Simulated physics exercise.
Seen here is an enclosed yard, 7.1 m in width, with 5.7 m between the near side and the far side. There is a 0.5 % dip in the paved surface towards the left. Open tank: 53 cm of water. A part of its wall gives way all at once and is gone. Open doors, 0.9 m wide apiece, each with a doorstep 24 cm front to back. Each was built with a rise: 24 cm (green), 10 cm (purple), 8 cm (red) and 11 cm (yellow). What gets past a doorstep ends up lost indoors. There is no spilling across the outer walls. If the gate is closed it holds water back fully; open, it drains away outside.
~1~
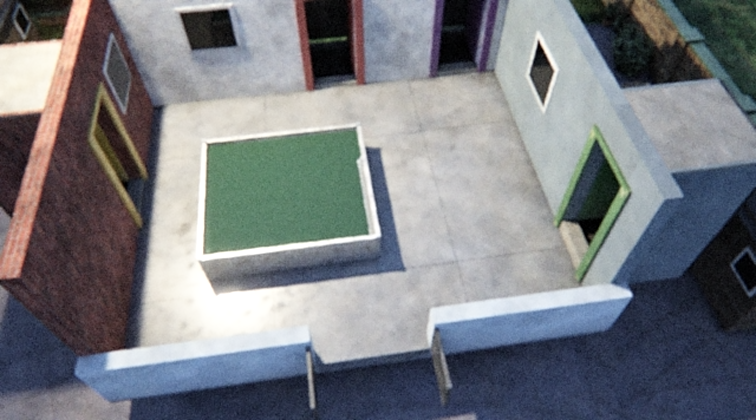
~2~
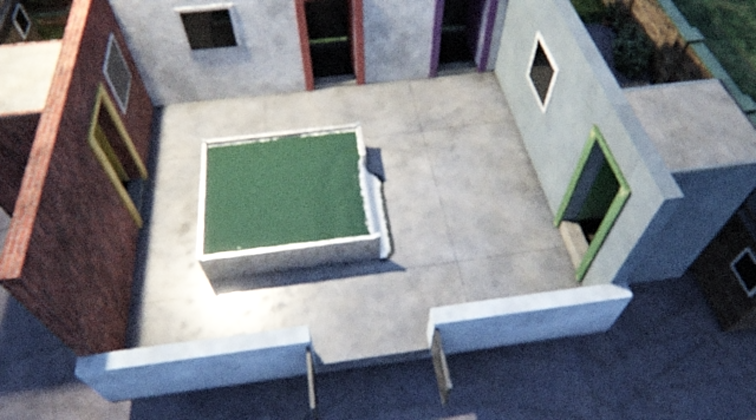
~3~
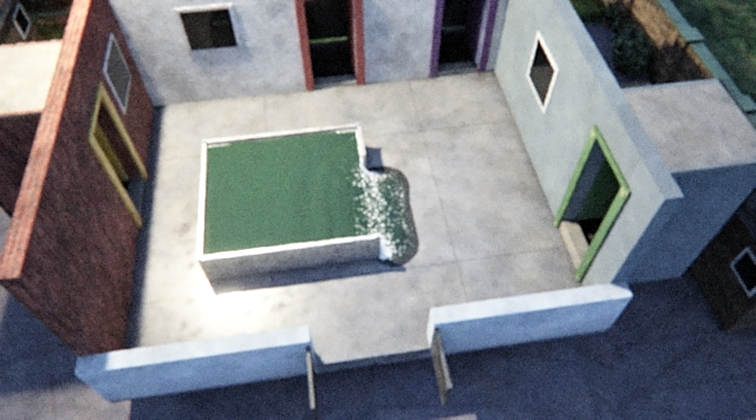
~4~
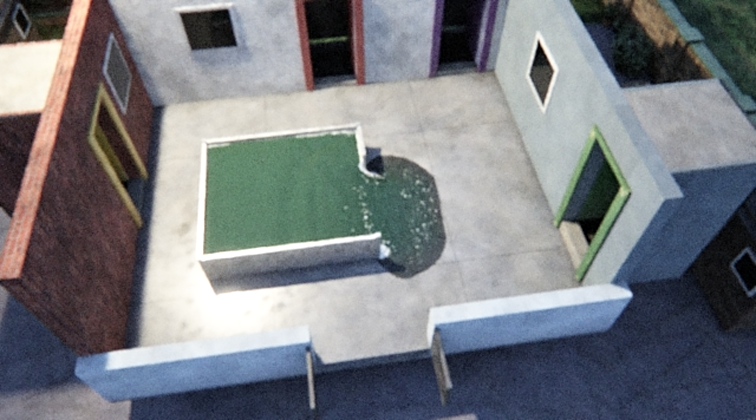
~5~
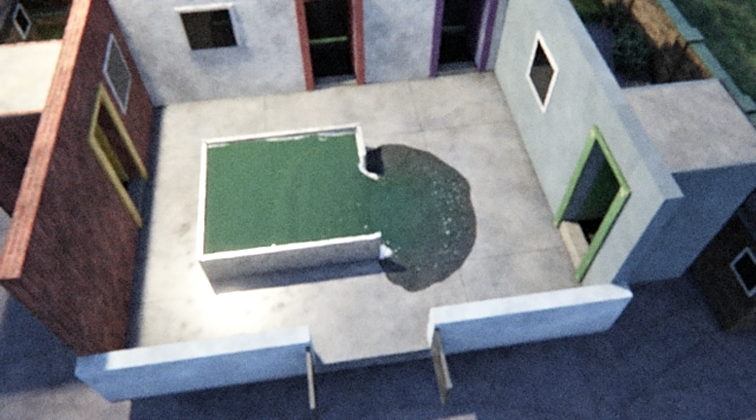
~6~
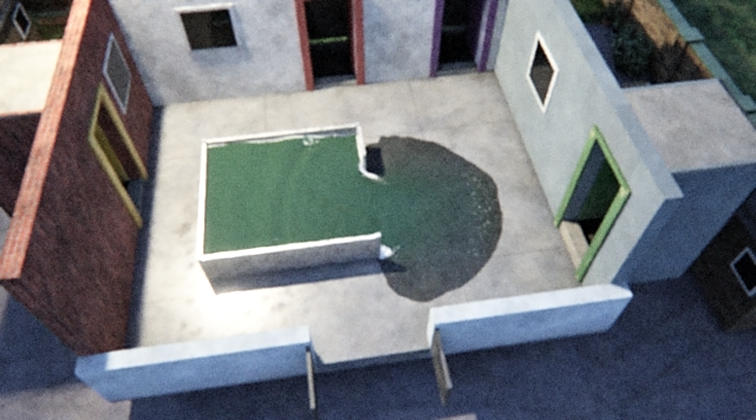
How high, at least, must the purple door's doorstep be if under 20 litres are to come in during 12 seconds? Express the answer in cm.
I would say about 17 cm.
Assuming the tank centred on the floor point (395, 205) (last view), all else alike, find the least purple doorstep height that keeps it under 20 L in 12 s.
18 cm, give or take.
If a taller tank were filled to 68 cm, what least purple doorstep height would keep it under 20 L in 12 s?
In that case, roughly 23 cm.
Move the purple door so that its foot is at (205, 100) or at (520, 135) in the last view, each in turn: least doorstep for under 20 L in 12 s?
In turn: Roughly 9.5 cm, roughly 14.5 cm.
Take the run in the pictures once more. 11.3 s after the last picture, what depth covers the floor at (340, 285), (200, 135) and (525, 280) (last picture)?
I'd read roughly 4, 13 and 7 cm there.
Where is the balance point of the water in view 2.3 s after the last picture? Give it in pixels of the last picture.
The water is centred around (392, 210) in the last picture's pixels.
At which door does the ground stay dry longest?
That would be the yellow door.
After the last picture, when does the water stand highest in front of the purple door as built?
The level tops out around 3.5 s.
Then, 0.7 s after the last picture water covers 30 % of the floor, deepest (29 cm) near (544, 200); it has not reached the purple door.
Then, 2.3 s after the last picture water covers 40 % of the floor, deepest (34 cm) near (554, 253); 15 cm at the purple door, 1 litre in over its 10 cm doorstep.
Then, 11.3 s after the last picture water covers 100 % of the floor, deepest (15 cm) near (149, 156); 8 cm at the purple door, 167 litres in over its 10 cm doorstep.
At the purple door as built, the water peaked near 21 cm, 3.5 s after the last picture.
With a doorstep of 14.5 cm, 55 litres would have come in within the 12 s; with 19.5 cm, 7 litres. So under 20 litres takes about 17 cm.
